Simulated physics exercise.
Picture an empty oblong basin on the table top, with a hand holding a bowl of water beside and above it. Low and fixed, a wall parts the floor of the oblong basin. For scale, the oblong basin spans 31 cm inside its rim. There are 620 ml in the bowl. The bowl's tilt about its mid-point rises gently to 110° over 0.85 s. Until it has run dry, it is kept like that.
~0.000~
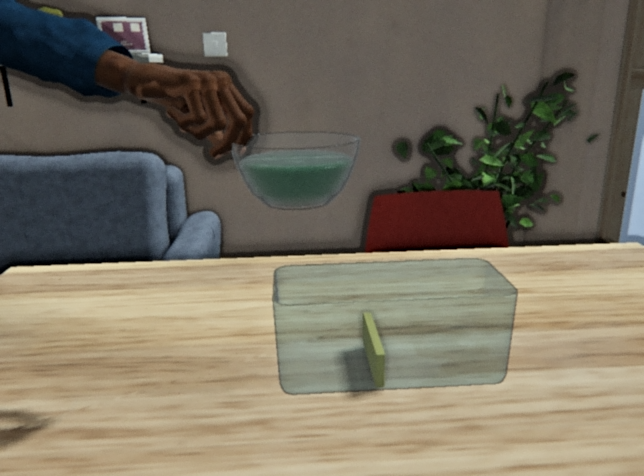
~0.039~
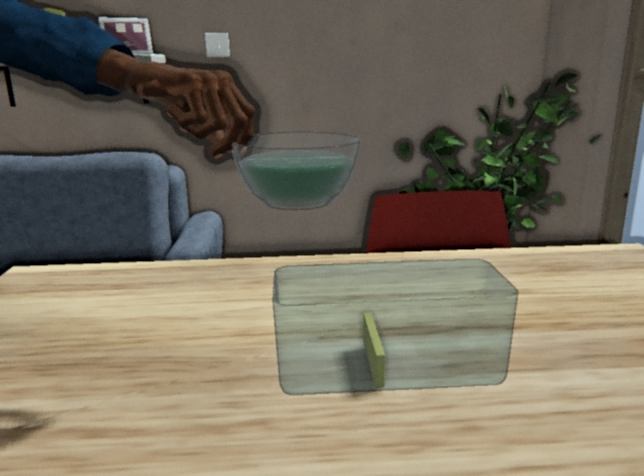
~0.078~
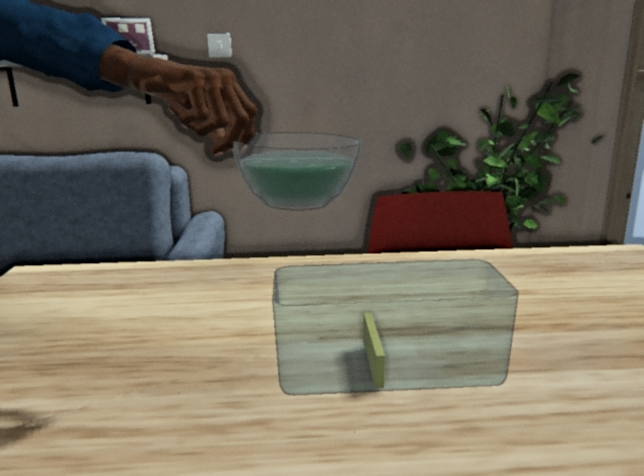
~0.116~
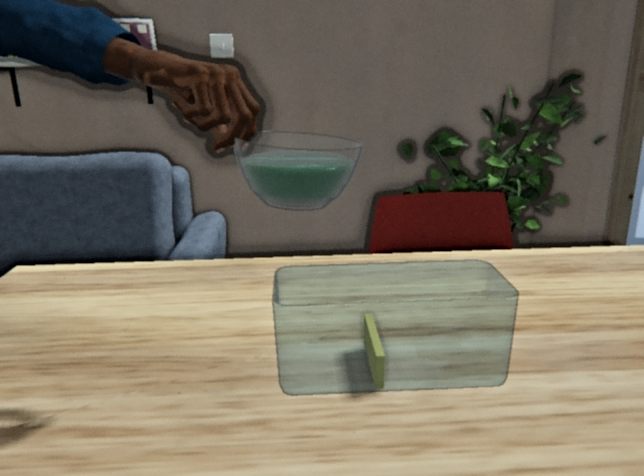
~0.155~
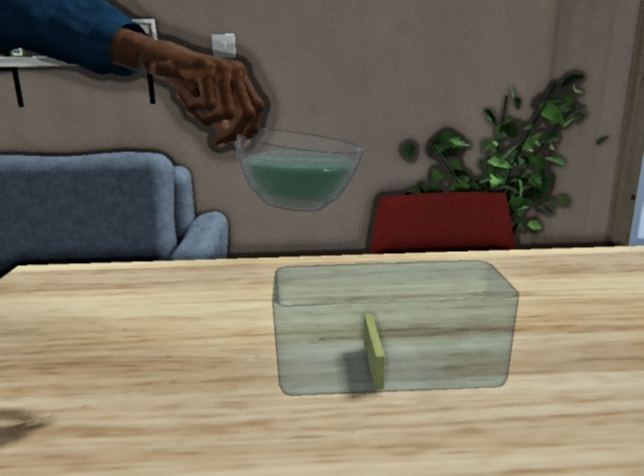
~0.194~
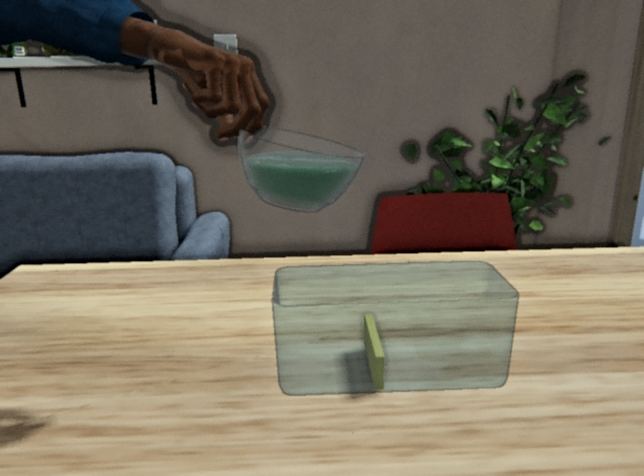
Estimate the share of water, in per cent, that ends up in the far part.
About 79 per cent.
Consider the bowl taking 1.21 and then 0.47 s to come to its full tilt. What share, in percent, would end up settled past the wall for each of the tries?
85 per cent first, 60 per cent second.
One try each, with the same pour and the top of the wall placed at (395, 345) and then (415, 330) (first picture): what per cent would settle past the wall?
One try each: Around 55 percent and then around 15 percent.
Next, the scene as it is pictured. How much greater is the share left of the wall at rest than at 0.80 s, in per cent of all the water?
Near 6 percent, give or take.
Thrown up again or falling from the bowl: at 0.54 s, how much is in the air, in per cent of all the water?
Around 46 in a hundred.
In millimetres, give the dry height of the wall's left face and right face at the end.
Looks like roughly 42 mm on the left and roughly 26 mm on the right.
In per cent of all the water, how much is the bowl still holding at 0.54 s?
I'd put it near 42 percent.
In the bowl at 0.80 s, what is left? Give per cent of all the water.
What remains is about 1 percent of it all.
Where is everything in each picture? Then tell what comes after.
In the first frame, it leans 0°; its right rim is at (359, 139); the water meets the walls at (239, 160) and (353, 157); the oblong basin's rim runs from (274, 286) to (501, 276); the wall's top is at (373, 333).
In the second frame, it leans 1°; its right rim is at (359, 140); the water meets the walls at (240, 160) and (353, 158).
In the third frame, it leans 2°; its right rim is at (360, 142); the water meets the walls at (240, 160) and (353, 159).
In the fourth frame, it leans 5°; its right rim is at (362, 146); the water meets the walls at (241, 159) and (354, 160).
In the fifth frame, it leans 9°; its right rim is at (363, 150); the water meets the walls at (243, 159) and (355, 161).
In the sixth frame, it leans 14°; its right rim is at (364, 156); the water meets the walls at (244, 159) and (357, 162).
By 0.54 s the tilt is 78° and 42 per cent is still to pour, 0 is left of the wall and 12 right of it.
By 0.80 s the tilt is 109° and 1 per cent is still to pour, 14 is left of the wall and 79 right of it.
By 1.06 s the tilt is 110° and 0 per cent is still to pour, 20 is left of the wall and 79 right of it.
By 1.35 s the tilt is 110° and 0 per cent is still to pour, 20 is left of the wall and 79 right of it.
At rest 20 per cent lies left of the wall, 79 right of it and 1 outside.
